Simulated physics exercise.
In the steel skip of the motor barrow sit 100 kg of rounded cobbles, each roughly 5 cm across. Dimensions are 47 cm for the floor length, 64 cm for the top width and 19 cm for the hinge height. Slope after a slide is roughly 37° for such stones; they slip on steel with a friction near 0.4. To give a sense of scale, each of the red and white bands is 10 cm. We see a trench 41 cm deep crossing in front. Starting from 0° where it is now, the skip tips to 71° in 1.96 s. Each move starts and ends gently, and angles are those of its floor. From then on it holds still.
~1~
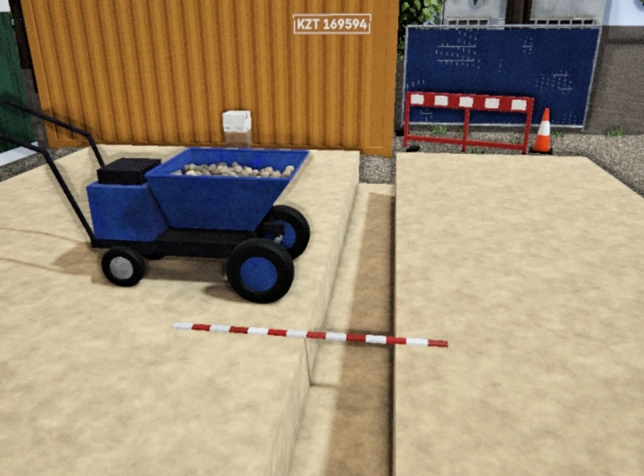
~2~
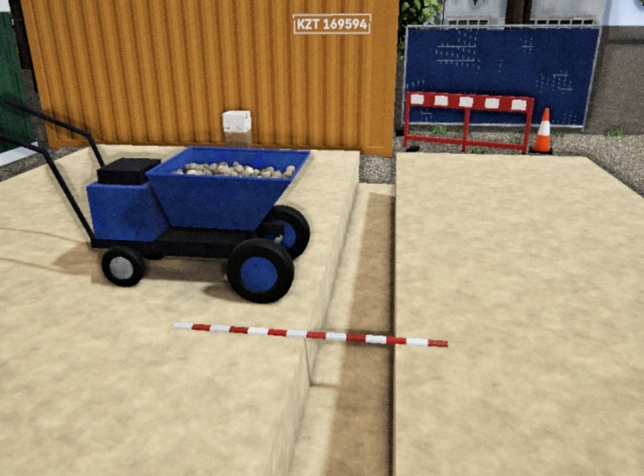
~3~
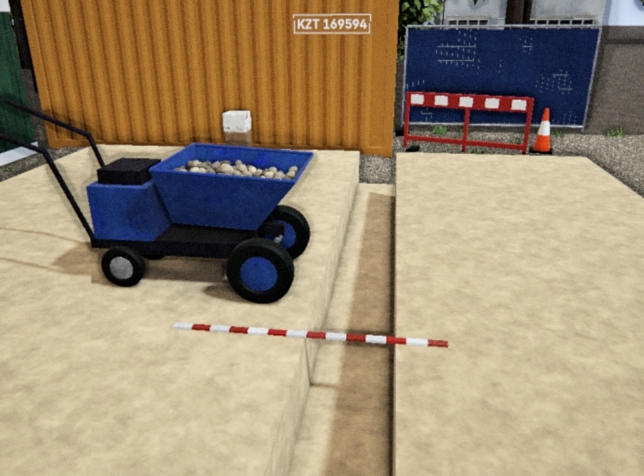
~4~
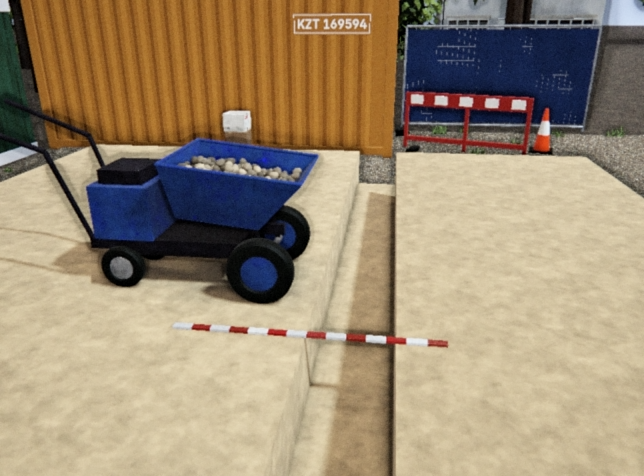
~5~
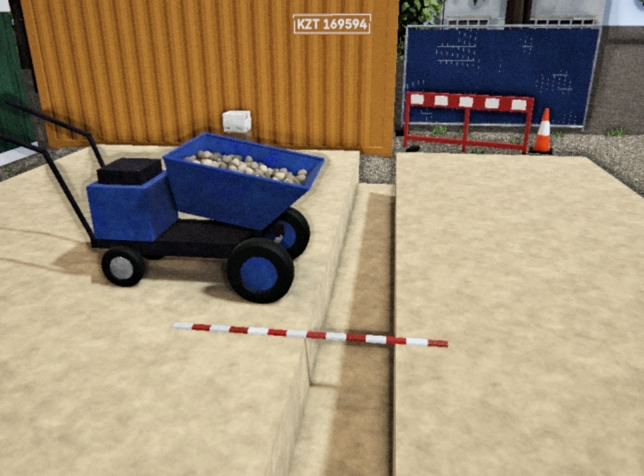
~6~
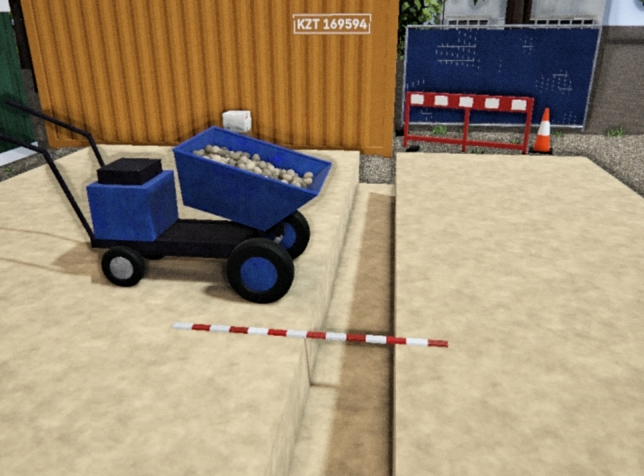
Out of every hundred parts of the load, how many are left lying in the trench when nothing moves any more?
Around 69 in every hundred.
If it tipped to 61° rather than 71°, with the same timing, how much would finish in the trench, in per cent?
It comes out at about 55 percent.
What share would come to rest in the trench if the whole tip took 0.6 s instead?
Roughly 45% would finish there.
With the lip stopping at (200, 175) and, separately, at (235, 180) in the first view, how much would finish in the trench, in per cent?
Roughly 75 per cent, then 100 per cent.
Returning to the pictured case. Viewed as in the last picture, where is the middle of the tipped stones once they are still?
Their middle ends up near (381, 332).
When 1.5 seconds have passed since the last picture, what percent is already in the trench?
By then, around 25 percent.
Then, 0.9 s after the last picture the floor is at 60°, 100 % in the skip; the foremost stones are at (364, 240).
Then, 1.5 s after the last picture the floor is at 71°, 56 % in the skip, 25 % in the trench, 19 % past the trench; the foremost stones are at (462, 286).
Then, 1.8 s after the last picture the floor is at 71°, 26 % in the skip, 42 % in the trench, 31 % past the trench; the foremost stones are at (507, 293).
Then, 3.8 s after the last picture the floor is at 71°, 0 % in the skip, 69 % in the trench, 31 % past the trench; the foremost stones are at (522, 296).
